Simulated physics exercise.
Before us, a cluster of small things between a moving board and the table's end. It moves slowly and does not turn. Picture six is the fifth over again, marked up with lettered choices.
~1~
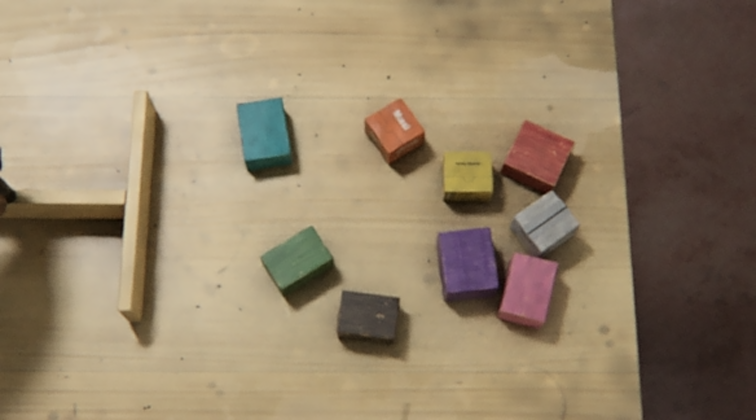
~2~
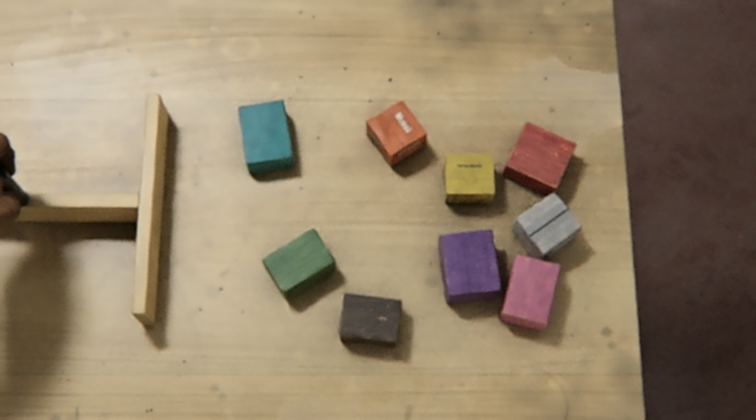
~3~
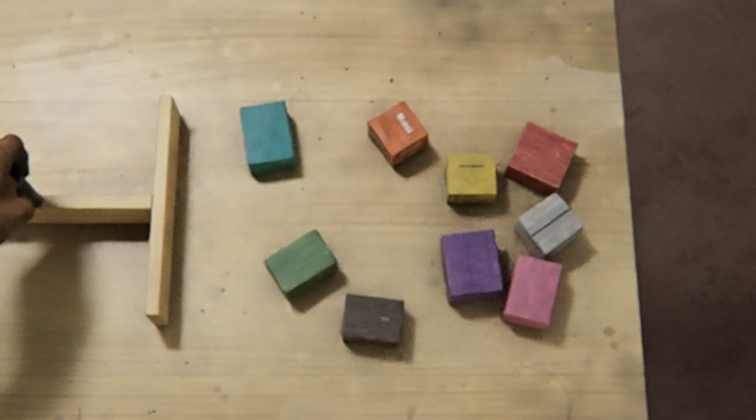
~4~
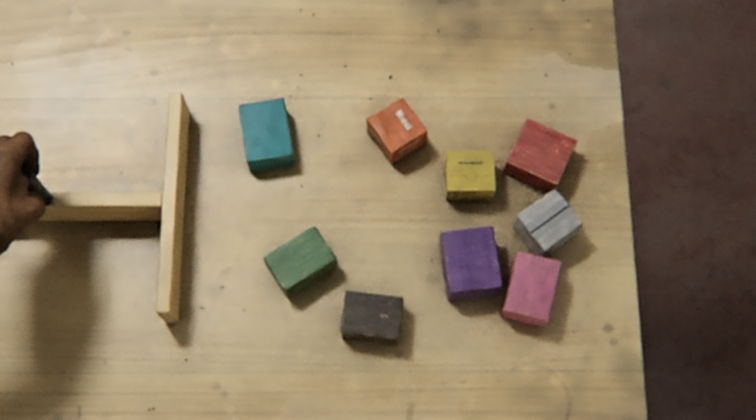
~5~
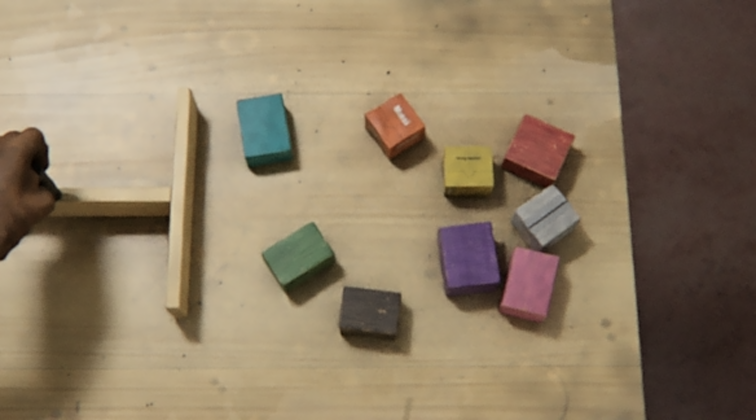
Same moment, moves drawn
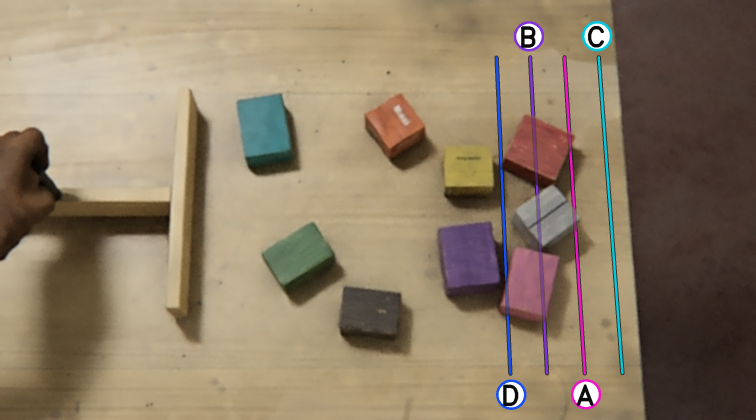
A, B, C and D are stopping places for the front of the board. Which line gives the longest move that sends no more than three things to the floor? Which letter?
Stop at B.
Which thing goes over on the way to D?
It is the pink block.
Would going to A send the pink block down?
Yes.
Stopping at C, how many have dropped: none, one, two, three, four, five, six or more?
In all, six or more.
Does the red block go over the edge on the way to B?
Yes.
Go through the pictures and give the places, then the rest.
Black block (368, 318); turquoise block (264, 134); board (133, 197), in the first picture.
Board (146, 200); red block (540, 160), in the second picture.
Board (158, 201); purple block (471, 267), in the third picture.
Board (169, 199); pink block (531, 290), in the fourth picture.
Board (178, 194); black block (370, 314); turquoise block (264, 130); orange packet (395, 126), in the fifth picture.
On the marked copy, A at (574, 208); B at (538, 208); C at (610, 208); D at (503, 208).
With B. Early on, board (310, 194); turquoise block (343, 131); green block (355, 259).
Further on, board (440, 193); pink block (584, 286); white box (569, 210).
At the end, board (539, 193); pink block over the edge; red block over the edge; two fallen.
As for the rest, A drops five; C drops nine; D is within the limit but short.
